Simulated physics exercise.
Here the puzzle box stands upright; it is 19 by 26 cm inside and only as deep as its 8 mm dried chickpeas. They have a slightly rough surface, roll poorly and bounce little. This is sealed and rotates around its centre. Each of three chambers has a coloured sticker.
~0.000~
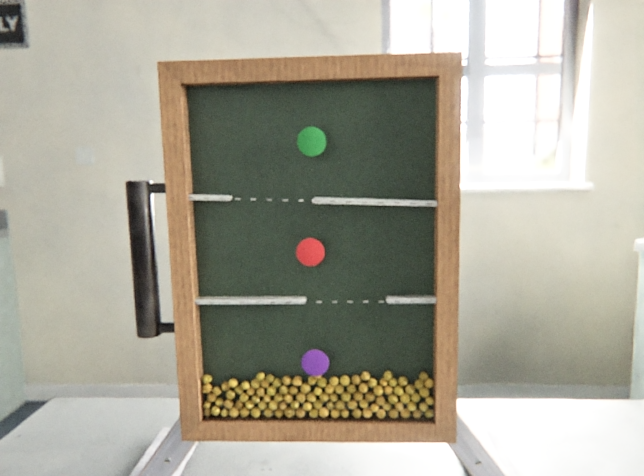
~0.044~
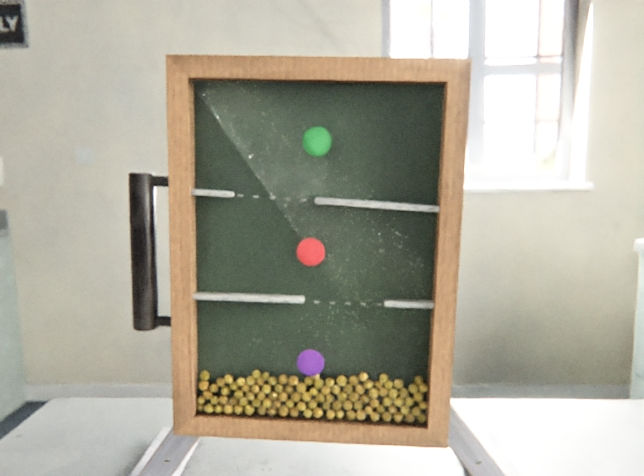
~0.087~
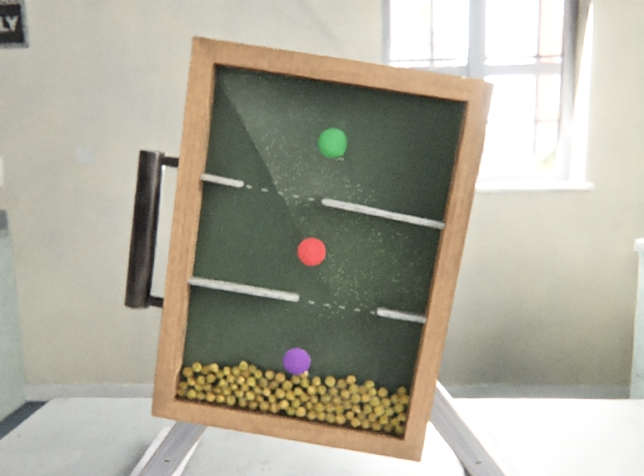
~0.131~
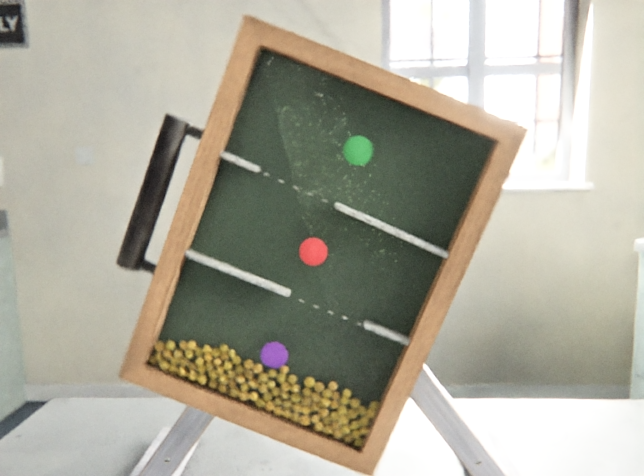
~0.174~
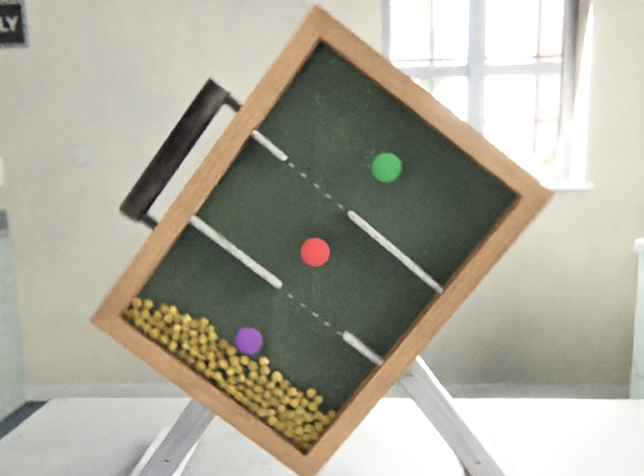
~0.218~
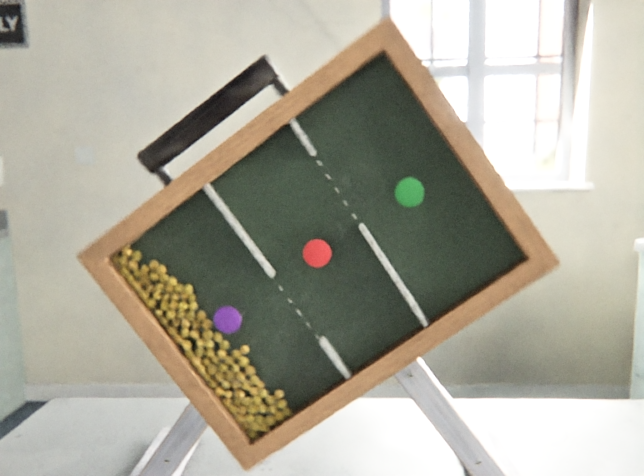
A wooden-framed box with a dark green back and a black handle on its left side stands on a pale surface in a bright room, seen from the front by a still camera. Green, red and purple discs mark its three chambers from top to bottom, split by gapped white walls, with yellowish chickpeas along the bottom. The box turns clockwise well past halfway to its side, and the chickpeas shift with it, staying heaped against the purple chamber's end.
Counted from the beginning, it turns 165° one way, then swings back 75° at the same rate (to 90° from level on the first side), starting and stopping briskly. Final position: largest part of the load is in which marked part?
Marked red.
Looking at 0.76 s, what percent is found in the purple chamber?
The share there is some 40 per cent.
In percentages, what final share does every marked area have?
The red chamber ends with 55 percent, the purple chamber with 35 percent and the green chamber with 10 percent.
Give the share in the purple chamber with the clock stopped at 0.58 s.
The share there is close to 65 per cent.
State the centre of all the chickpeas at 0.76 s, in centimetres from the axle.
Some 3 cm left and 4 cm below.
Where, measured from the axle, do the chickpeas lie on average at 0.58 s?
5 cm left, 3 cm above.
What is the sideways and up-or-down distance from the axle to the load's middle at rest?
Some 1 cm left and 7 cm below.
By 0.58 s, it stands 165° clockwise; the chickpeas' middle is 5 cm left of and 3 cm above the centre; red 30 %, purple 65 %.
By 0.76 s, it stands 126° clockwise; the chickpeas' middle is 3 cm left of and 4 cm below the centre; red 50 %, purple 40 %, green 10 %.
By 0.93 s, it stands 90° clockwise; the chickpeas' middle is 1 cm left of and 7 cm below the centre; red 55 %, purple 35 %, green 10 %.
At rest by 1.7 s, it stands 90° clockwise; red 55 %, purple 35 %, green 10 %.
